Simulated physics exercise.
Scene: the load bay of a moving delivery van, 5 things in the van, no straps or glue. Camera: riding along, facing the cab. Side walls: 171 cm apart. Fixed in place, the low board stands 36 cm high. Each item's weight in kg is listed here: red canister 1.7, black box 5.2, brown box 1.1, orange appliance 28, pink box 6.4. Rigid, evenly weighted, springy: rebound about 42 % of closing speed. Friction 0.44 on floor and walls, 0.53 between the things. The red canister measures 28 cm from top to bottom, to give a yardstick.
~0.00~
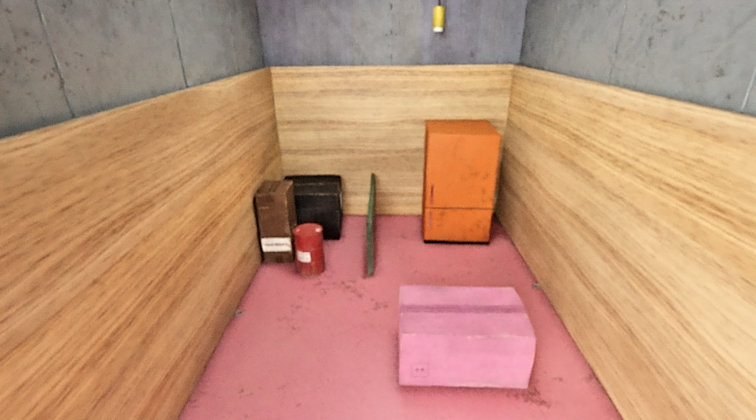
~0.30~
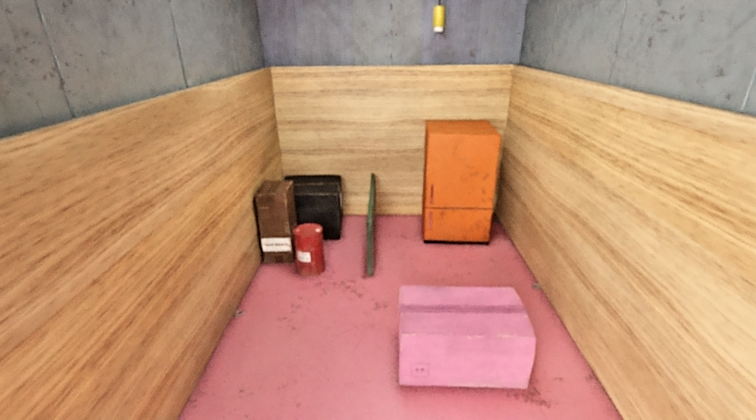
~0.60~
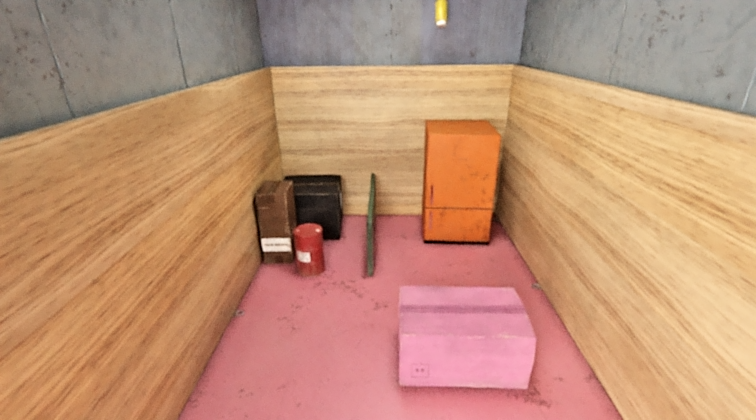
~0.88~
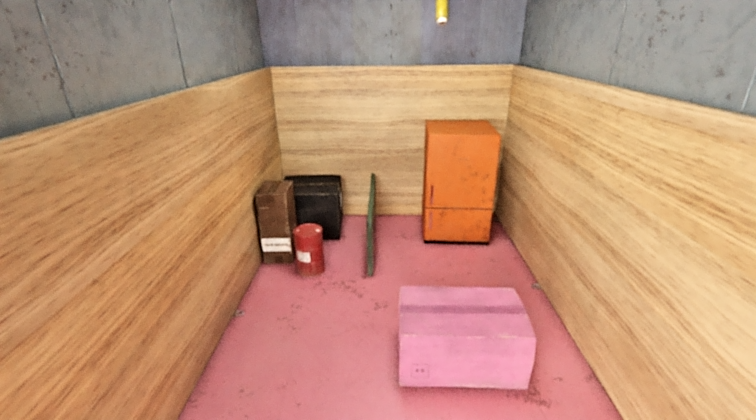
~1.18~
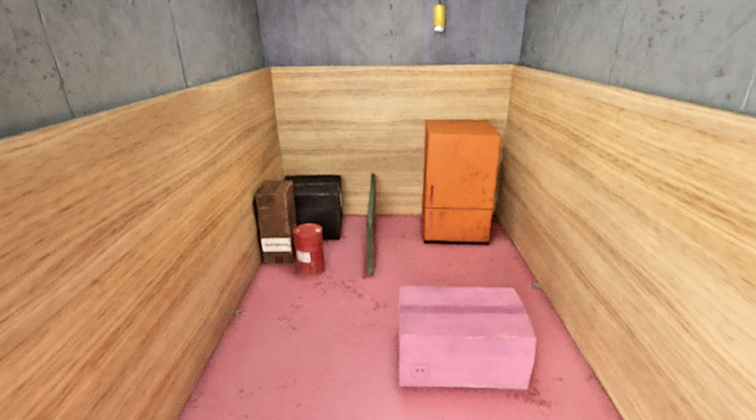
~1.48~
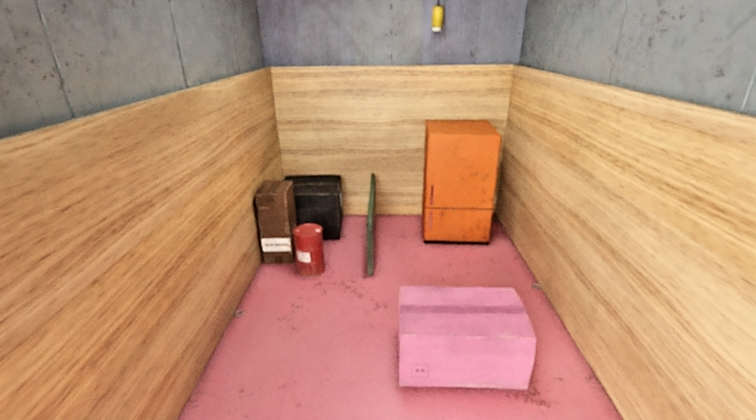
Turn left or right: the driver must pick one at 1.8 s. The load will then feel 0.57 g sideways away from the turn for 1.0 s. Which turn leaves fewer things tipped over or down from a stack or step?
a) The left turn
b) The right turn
b, the right turn.
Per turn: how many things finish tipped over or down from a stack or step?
Results - left: 1, right: 0.
Turning left. At 2.38 s, push 0.57 g right; red canister moved 9 cm near (324, 250); black box moved 9 cm near (323, 207); brown box 30° off upright.
After 2.58 s, push 0.50 g right; red canister moved 22 cm near (346, 250); black box moved 20 cm near (339, 206); brown box 68° off upright.
In the end (3.4 s), toppled in the van, brown box; not toppled but over 15 cm from the start, red canister, black box, orange appliance and pink box. At the end, from the last picture's camera, red canister near (352, 251), black box near (341, 205).
Turning right instead, nothing is lost, 0 of 5 in all.
